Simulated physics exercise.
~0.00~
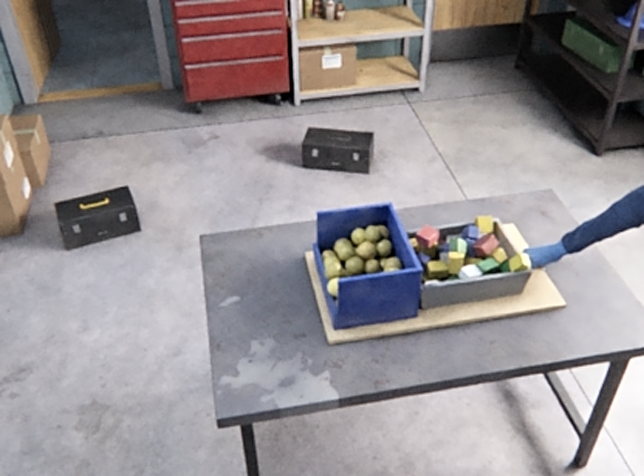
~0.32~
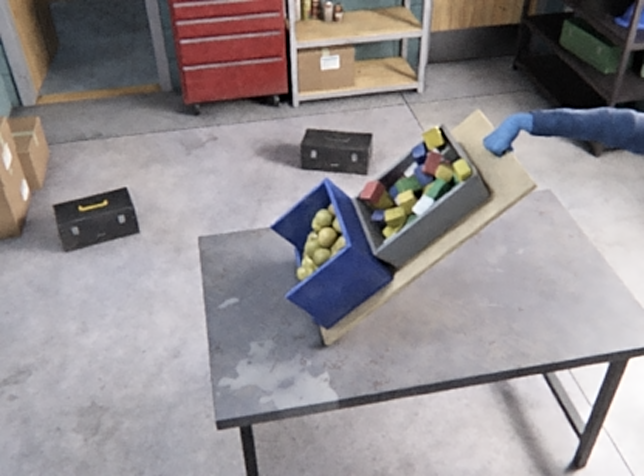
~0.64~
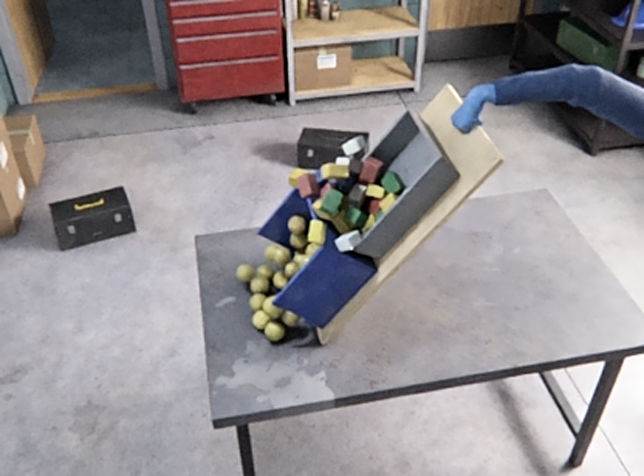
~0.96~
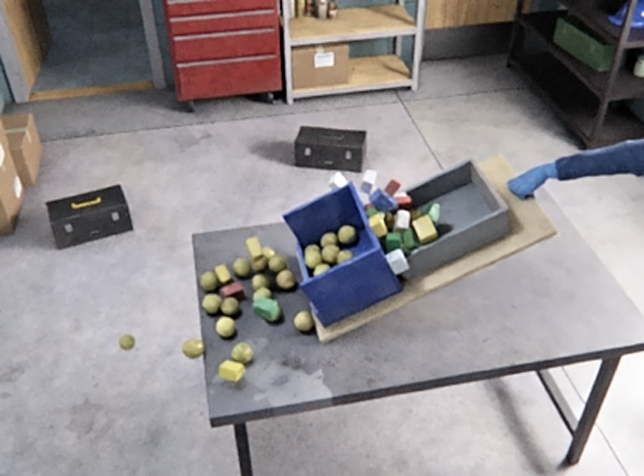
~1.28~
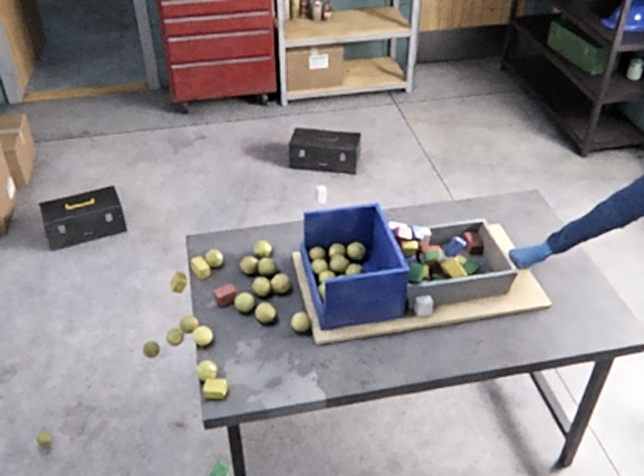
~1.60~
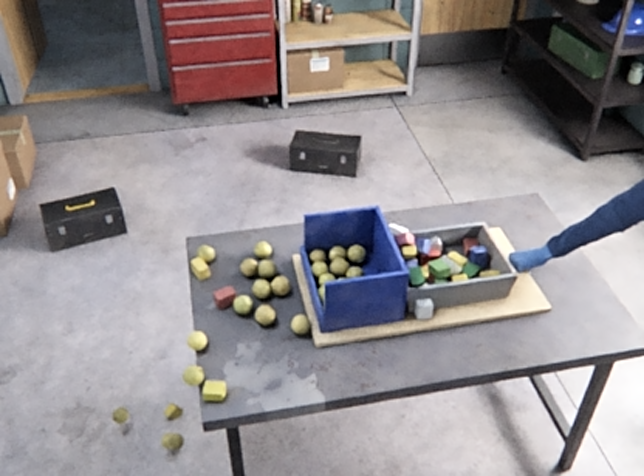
On a workshop table, a gloved hand tilts a board, spilling some apples and bricks, then lowers it.
